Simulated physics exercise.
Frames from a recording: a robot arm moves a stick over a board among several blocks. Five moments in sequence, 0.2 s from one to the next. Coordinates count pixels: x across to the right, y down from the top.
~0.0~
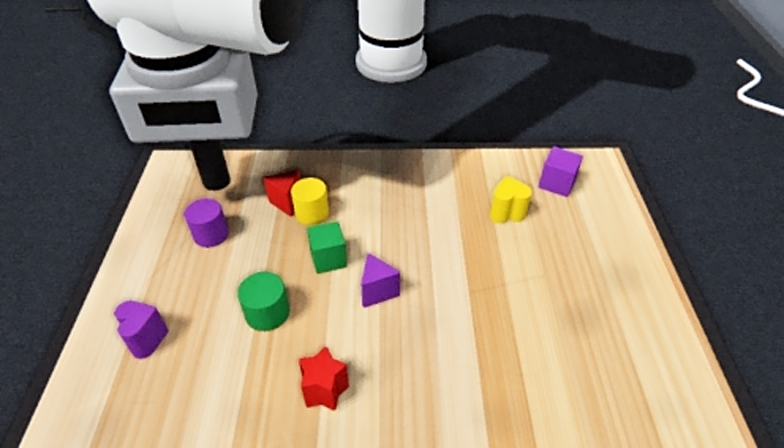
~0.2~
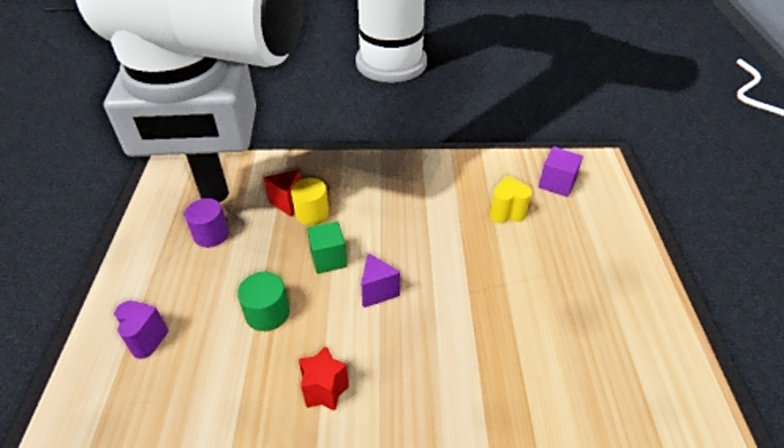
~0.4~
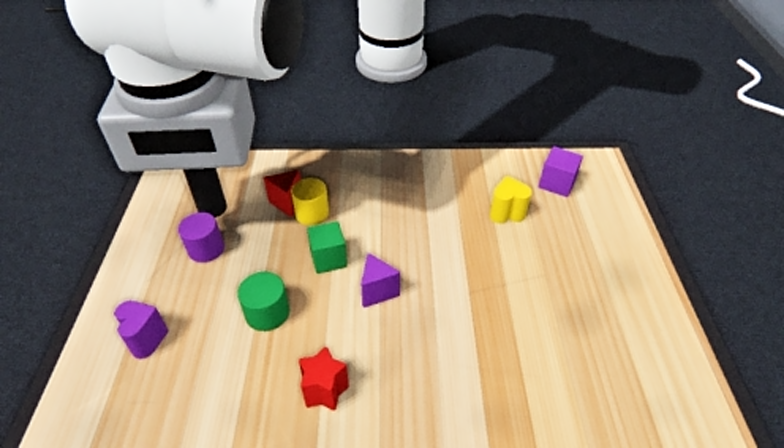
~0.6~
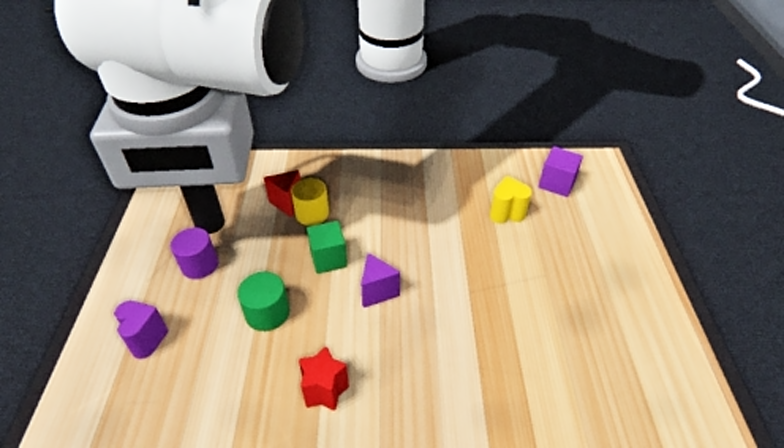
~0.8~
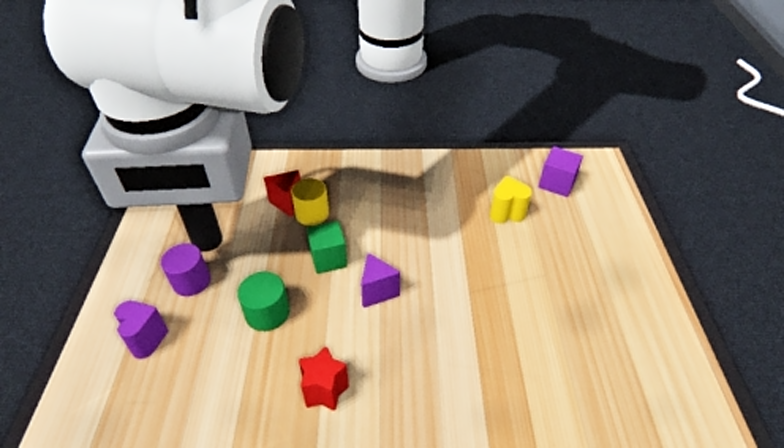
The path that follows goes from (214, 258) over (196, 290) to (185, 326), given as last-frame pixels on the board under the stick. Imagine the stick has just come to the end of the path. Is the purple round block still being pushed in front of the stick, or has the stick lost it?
Looking at the end of the path, the purple round block has slipped free of the stick.
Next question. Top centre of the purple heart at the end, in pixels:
In the picture, it is at (102, 341).
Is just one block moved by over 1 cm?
The answer is no.
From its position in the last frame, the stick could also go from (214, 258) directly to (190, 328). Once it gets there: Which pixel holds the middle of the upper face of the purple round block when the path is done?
Around pixel (140, 307).
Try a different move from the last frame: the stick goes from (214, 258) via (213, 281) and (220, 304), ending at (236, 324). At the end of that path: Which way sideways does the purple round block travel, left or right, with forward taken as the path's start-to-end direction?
The shift is rightward.
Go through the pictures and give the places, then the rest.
Stick's lower end (217, 182); purple heart (133, 316); purple round block (203, 210); green round block (261, 289), in the first picture.
Stick (215, 195); blocks still, in the second picture.
Stick (213, 209); purple round block (197, 225), in the third picture.
Stick (210, 224); purple round block (190, 241), in the fourth picture.
Stick (208, 241); purple heart (133, 316); purple round block (181, 257); green round block (261, 289), in the fifth picture.
On the path given first. Halfway along, stick (188, 274); purple round block (153, 288).
At the end, stick (177, 310); purple heart (102, 341); purple round block (133, 310); green round block still.
